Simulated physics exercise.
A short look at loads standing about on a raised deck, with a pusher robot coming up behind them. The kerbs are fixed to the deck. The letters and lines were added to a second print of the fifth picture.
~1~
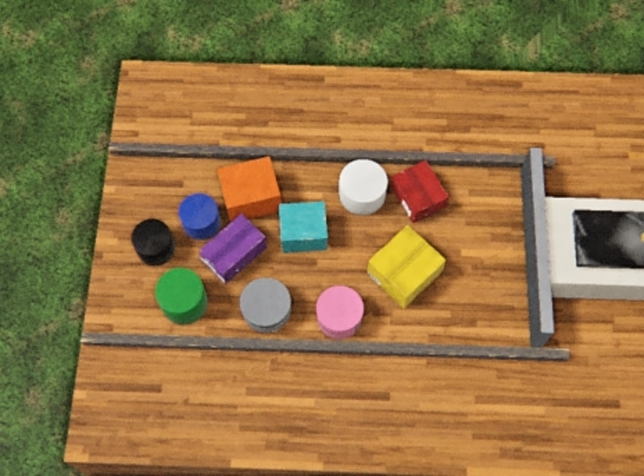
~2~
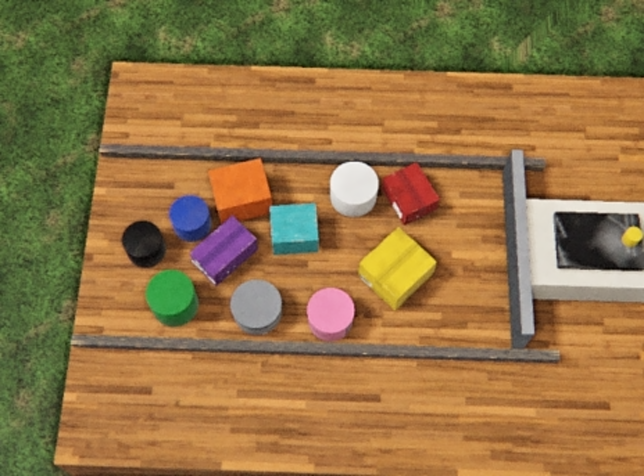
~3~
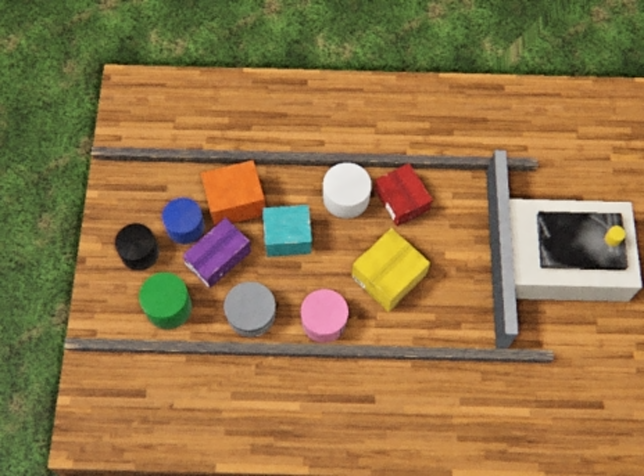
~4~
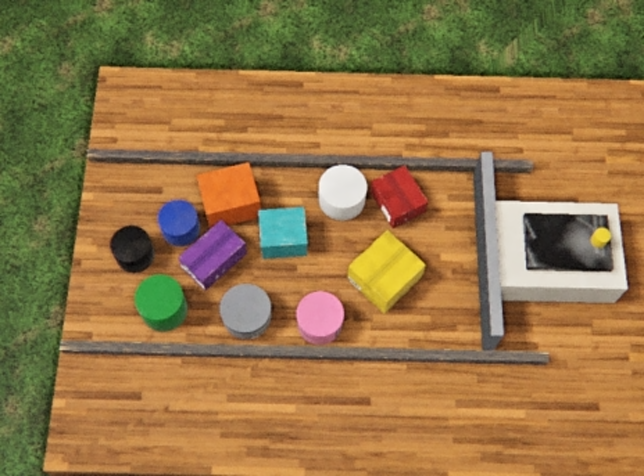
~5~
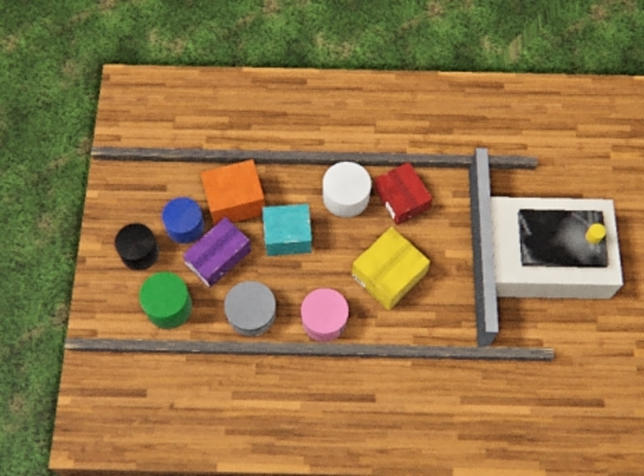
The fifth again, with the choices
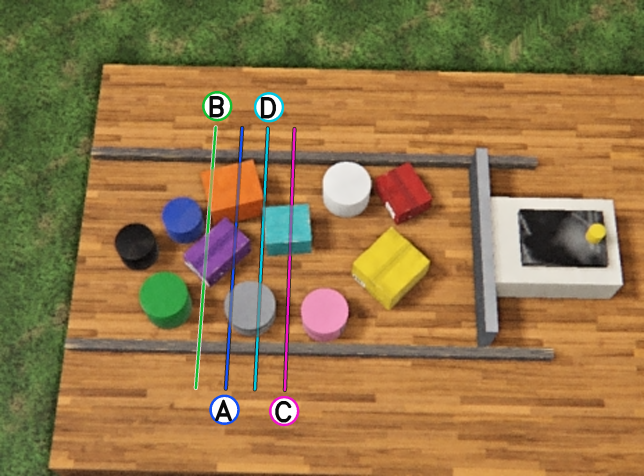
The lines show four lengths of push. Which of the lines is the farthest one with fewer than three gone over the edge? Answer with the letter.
B.
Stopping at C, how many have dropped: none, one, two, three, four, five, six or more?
The count is none.
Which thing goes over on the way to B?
It is the black canister.
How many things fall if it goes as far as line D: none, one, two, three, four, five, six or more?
The count is none.
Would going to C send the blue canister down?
No.
On the marked copy, A at (235, 250); B at (206, 250); C at (290, 251); D at (262, 251).
With B. Early on, robot (455, 235); pink pail (320, 319); red parcel (358, 185).
Further on, robot (354, 233); black canister (116, 262); blue canister (148, 238).
At the end, robot (276, 231); black canister over the edge; blue canister (80, 244); one fallen.
As for the rest, A is within the limit but short; C is within the limit but short; D is within the limit but short.
